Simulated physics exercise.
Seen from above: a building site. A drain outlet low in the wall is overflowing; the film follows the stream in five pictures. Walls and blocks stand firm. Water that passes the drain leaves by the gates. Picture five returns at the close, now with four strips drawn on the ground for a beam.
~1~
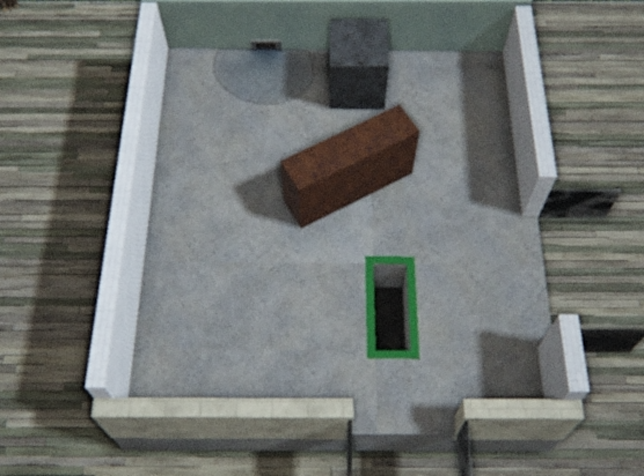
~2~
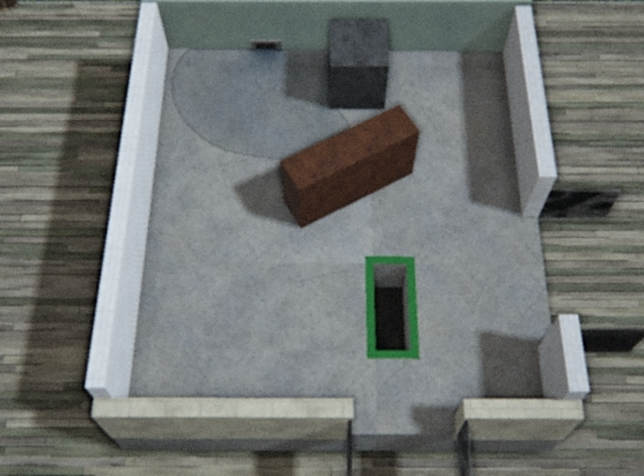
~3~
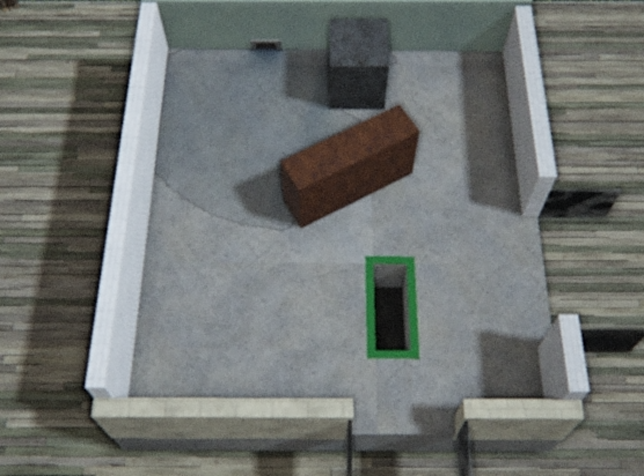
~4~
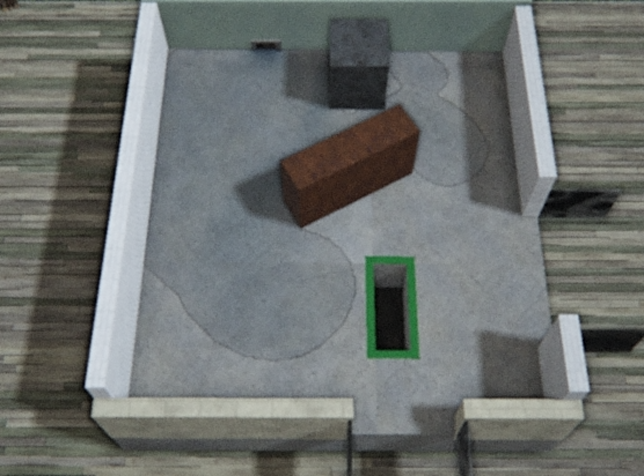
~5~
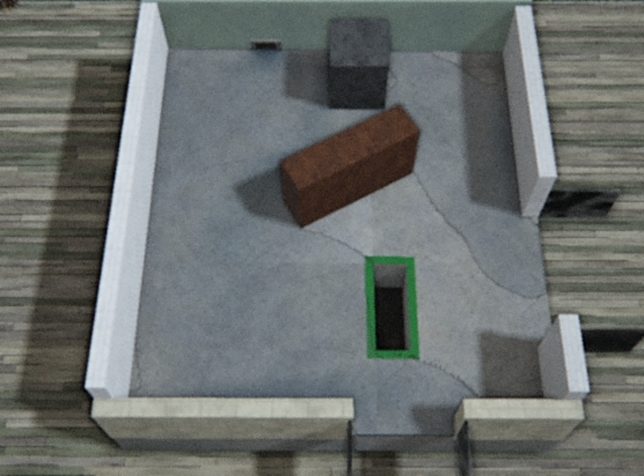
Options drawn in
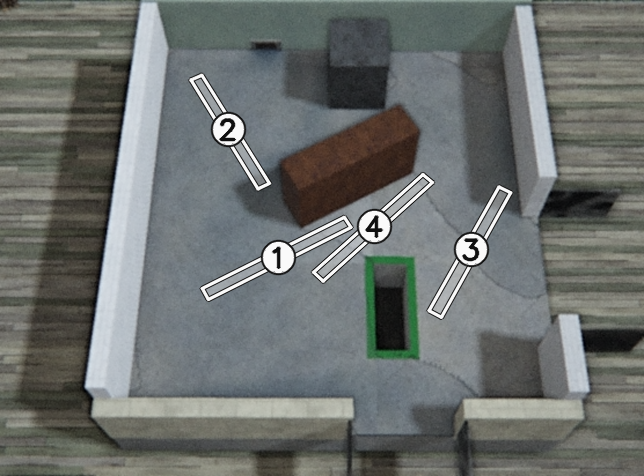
Water spreading from a wall outlet across a walled concrete floor, passing around dark and brown blocks and reaching a green-edged pit.
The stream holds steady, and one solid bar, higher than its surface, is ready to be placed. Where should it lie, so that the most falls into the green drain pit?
3 works best here.
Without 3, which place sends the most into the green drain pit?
1 it is.
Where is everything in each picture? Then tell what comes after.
Outfall at (266, 45); green drain pit at (392, 306); open gate at (530, 280); open gate at (403, 417); water covers 4 % of the ground and shows as far out as (291, 94); green drain pit still dry.
Water covers 15 % of the ground and shows as far out as (222, 146); green drain pit still dry.
Water covers 27 % of the ground and shows as far out as (284, 219); green drain pit still dry.
Water covers 49 % of the ground and shows as far out as (259, 351); green drain pit still dry.
75 % of the ground is wet; green drain pit taking water.
On the marked copy, 1 from (205, 293) to (347, 222); 2 from (196, 77) to (263, 186); 3 from (435, 314) to (504, 189); 4 from (318, 276) to (427, 178).
With 1, about 21 % of the stream runs into the green drain pit, about 78 % out by the gates.
With 2, about 16 % of the stream runs into the green drain pit, about 84 % out by the gates.
With 3, about 34 % of the stream runs into the green drain pit, about 66 % out by the gates.
With 4, about 16 % of the stream runs into the green drain pit, about 84 % out by the gates.
